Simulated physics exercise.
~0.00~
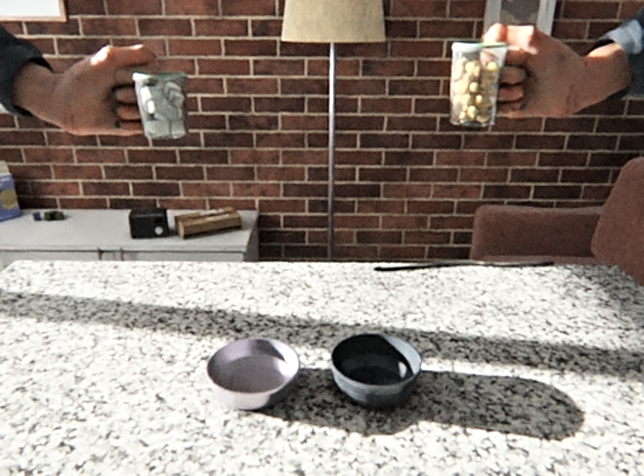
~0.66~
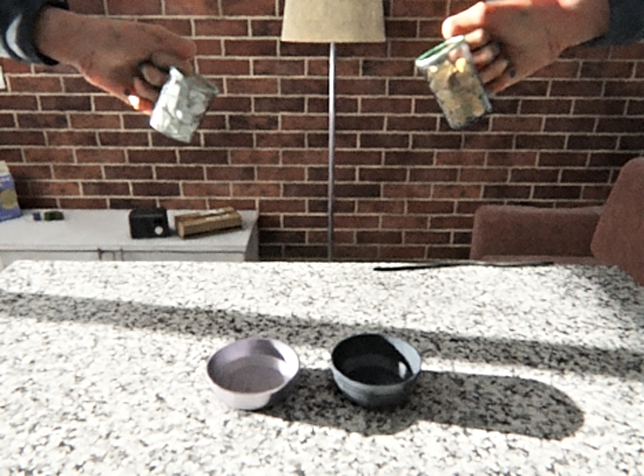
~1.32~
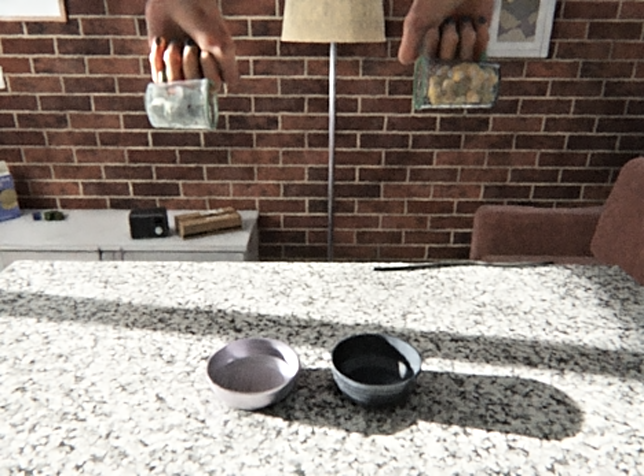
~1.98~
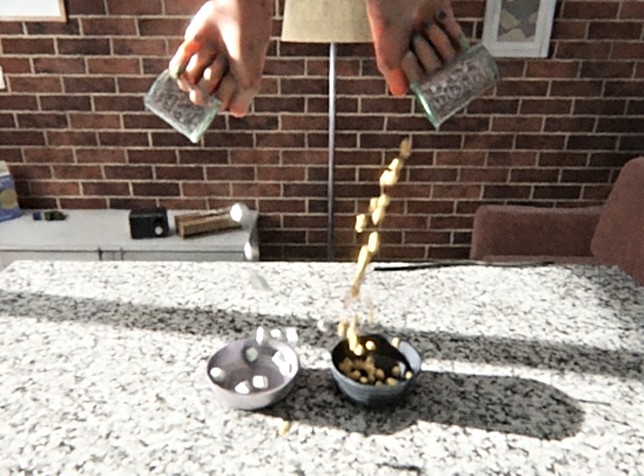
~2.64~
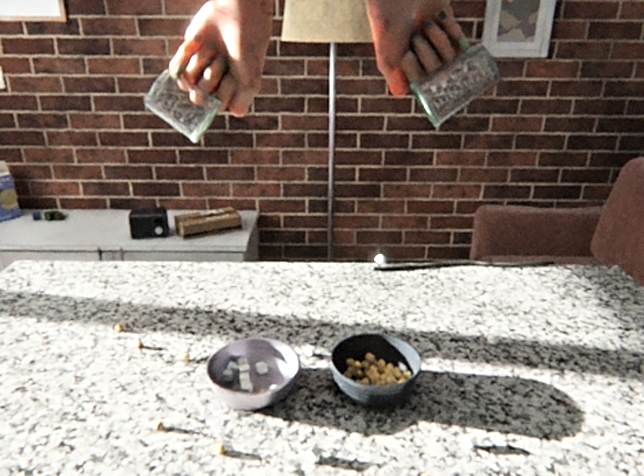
Two hands hold small clear cups high above a speckled countertop, pale whitish pieces in the left cup and yellowish pieces in the right, with two empty bowls below. The hands draw inward and tilt the cups until both lie on their sides, the contents still inside. Then the cups turn upside down, and the pieces tumble through the air, the yellowish ones in a long stream toward the dark bowl. Some land in the dishes while others get away. At the end both cups are empty, with pieces resting in each bowl and a few scattered on the counter.
